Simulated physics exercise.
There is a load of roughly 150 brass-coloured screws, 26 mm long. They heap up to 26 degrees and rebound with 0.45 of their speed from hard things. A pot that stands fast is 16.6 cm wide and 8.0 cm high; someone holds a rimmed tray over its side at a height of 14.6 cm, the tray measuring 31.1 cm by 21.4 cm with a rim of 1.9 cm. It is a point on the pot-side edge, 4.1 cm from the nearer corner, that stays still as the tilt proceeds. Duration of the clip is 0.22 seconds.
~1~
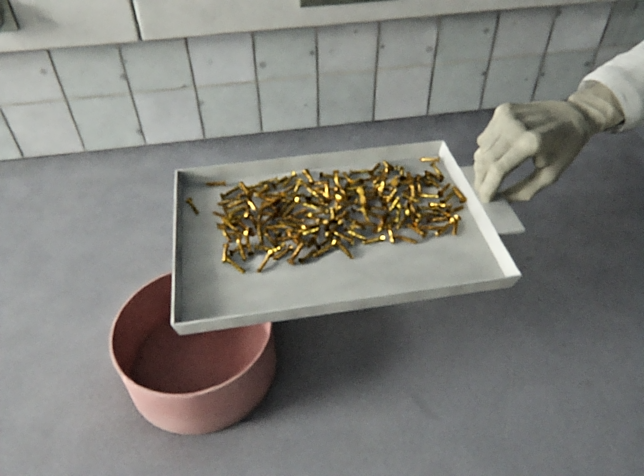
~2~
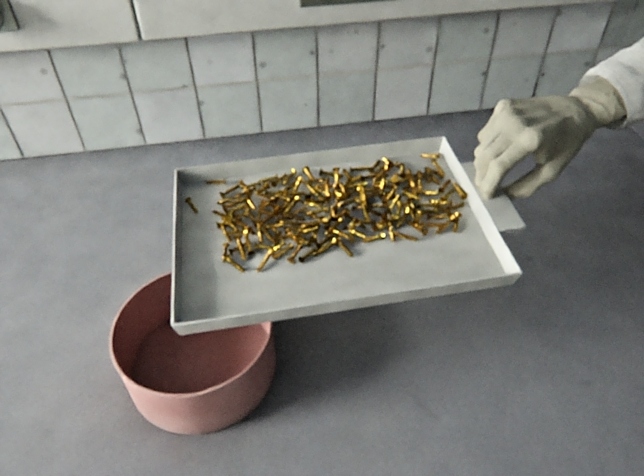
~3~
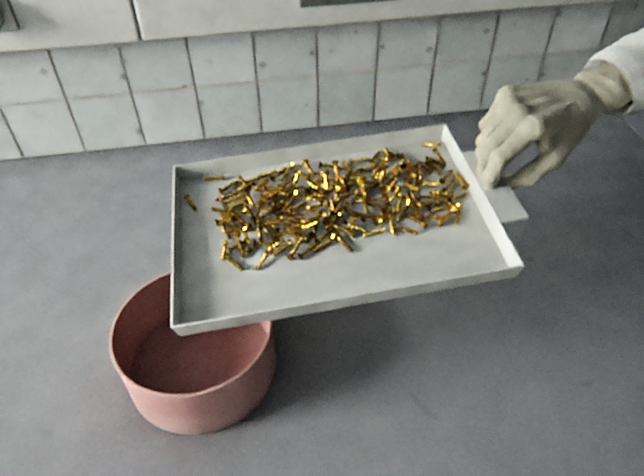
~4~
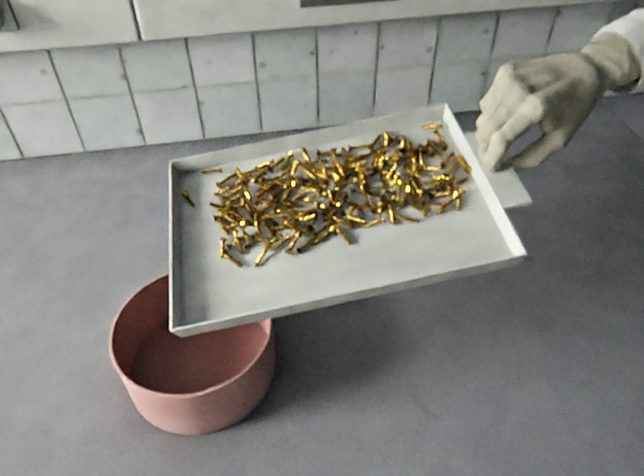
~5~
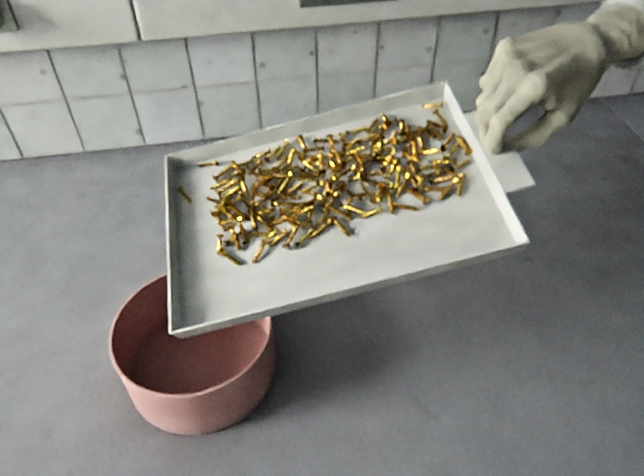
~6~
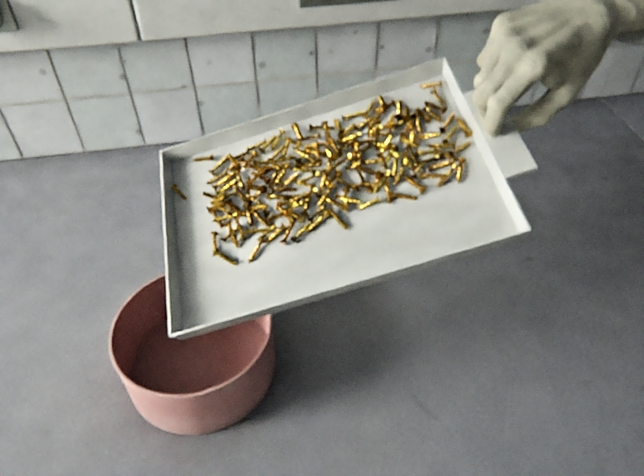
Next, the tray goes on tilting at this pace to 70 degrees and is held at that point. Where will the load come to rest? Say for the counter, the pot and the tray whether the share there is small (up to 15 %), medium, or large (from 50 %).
Counter: Large. Pot: Medium. Left on the tray: Small.
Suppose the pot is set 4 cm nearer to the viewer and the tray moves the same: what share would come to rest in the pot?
In that case about 70 percent would end up there.
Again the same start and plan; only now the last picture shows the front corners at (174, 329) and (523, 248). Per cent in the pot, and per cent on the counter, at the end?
Pot: 35, counter: 55.
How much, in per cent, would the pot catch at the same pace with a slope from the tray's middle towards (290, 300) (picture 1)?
About 20 per cent.
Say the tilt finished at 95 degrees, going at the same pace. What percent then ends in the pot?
In that case some 35 per cent.
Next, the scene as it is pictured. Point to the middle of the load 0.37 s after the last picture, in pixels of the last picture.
Look about (198, 268) in the last view.
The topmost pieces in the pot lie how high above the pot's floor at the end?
About 2.0 centimetres.
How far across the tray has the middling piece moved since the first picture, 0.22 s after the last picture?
About 3 cm.
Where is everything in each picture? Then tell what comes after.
The first frame shows tray tilt 0 degrees, front corners at (176, 321) and (516, 273); middle of the pieces at (337, 208); pot at (192, 324).
The second frame shows tray tilt 1 degrees, front corners at (176, 322) and (517, 270); middle of the pieces at (337, 206).
The third frame shows tray tilt 4 degrees, front corners at (175, 323) and (519, 263), lowest corner left front; middle of the pieces at (336, 200).
The fourth frame shows tray tilt 9 degrees, front corners at (175, 326) and (522, 251), lowest corner left front; middle of the pieces at (335, 189).
The fifth frame shows tray tilt 14 degrees, front corners at (174, 329) and (524, 239), lowest corner left front; middle of the pieces at (332, 178).
The sixth frame shows tray tilt 19 degrees, front corners at (173, 331) and (525, 227), lowest corner left front; middle of the pieces at (329, 168); pot at (191, 325).
Then, 0.22 s after the last picture, tilt 45 degrees; the tray holds 100 %, the pot 0 %.
Then, 0.37 s after the last picture, tilt 63 degrees; the tray holds 100 %, the pot 0 %.
Then, 0.64 s after the last picture, tilt 70 degrees; the tray holds 15 %, the pot 25 %.
In the end, counter 60 %, pot 35 %, tray 5 %.
